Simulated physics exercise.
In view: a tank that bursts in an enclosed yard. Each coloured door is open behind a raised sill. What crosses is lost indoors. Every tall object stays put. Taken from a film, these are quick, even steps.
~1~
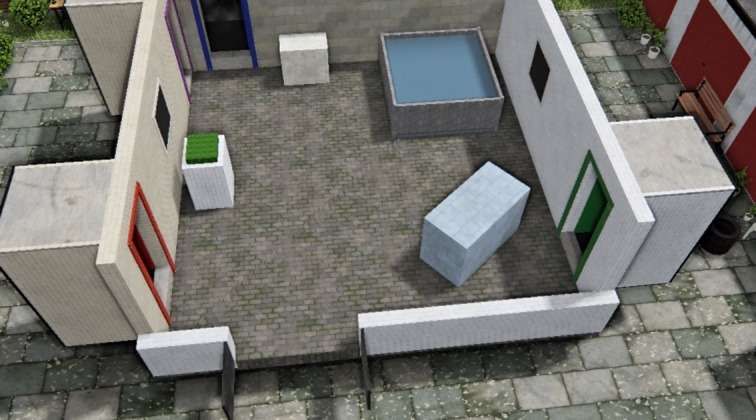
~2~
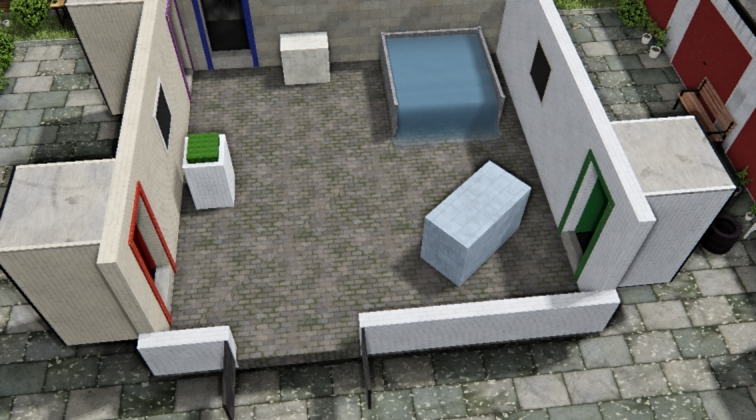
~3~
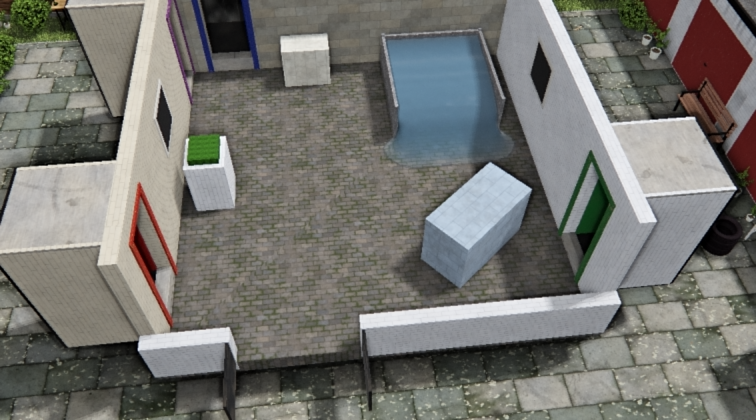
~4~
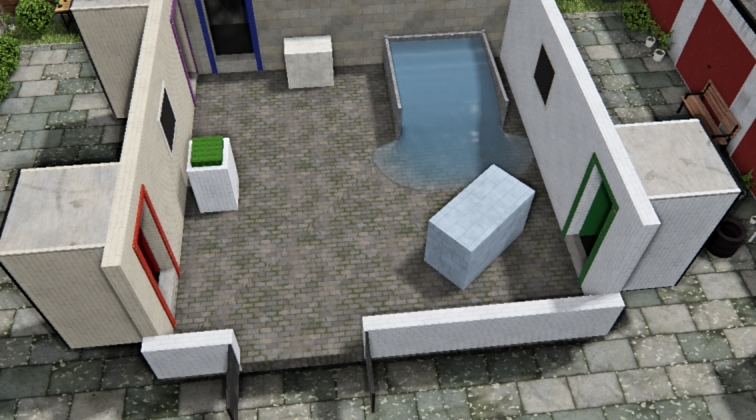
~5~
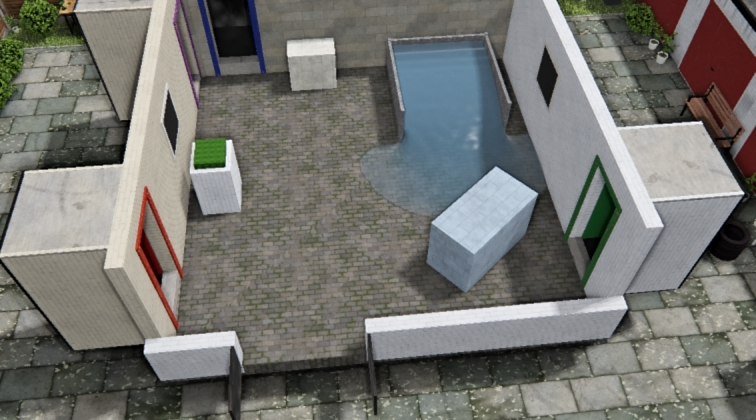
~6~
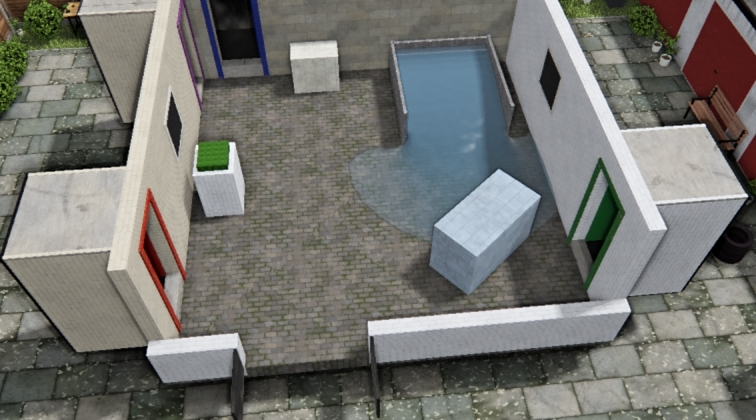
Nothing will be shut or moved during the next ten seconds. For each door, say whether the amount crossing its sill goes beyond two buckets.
Result: The purple door is going to stay inside the allowance. The red door is going to stay inside the allowance. The blue door is going to stay inside the allowance. The green door is going to overshoot the allowance.
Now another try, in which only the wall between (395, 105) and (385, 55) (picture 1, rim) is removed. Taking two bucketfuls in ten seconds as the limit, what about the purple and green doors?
Purple door: Above the limit; green door: Below the limit.
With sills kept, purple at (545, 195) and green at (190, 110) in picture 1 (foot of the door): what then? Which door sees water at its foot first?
Answer: The purple one.
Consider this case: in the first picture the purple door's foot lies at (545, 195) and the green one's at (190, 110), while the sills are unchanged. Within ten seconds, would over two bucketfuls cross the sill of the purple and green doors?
In that case the purple door runs over the limit and the green door keeps within bounds.
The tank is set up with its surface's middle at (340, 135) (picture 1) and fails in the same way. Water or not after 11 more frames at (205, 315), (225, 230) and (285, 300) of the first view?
Readings in order: Flood; no flood; flood.
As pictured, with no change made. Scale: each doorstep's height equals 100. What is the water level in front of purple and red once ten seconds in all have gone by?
Close to 60 per cent for the first one and close to 30 per cent for the second.
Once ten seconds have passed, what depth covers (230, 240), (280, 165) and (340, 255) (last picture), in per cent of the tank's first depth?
I'd say close to 8, 4 and 10 percent.
A moment on, water covers 30 % of the floor; the purple door not reached, the red door not reached, the blue door not reached, the green door under two buckets in.
Next, water covers 45 % of the floor; the purple door not reached, the red door not reached, the blue door not reached, the green door over two buckets in.
Then, water covers 55 % of the floor; the purple door not reached, the red door wet at the sill, nothing in, the blue door not reached, the green door over two buckets in.
Later, water covers 75 % of the floor; the purple door wet at the sill, nothing in, the red door wet at the sill, nothing in, the blue door not reached, the green door over two buckets in.
In the end, water covers 95 % of the floor; the purple door wet at the sill, nothing in, the red door wet at the sill, nothing in, the blue door wet at the sill, nothing in, the green door over two buckets in.
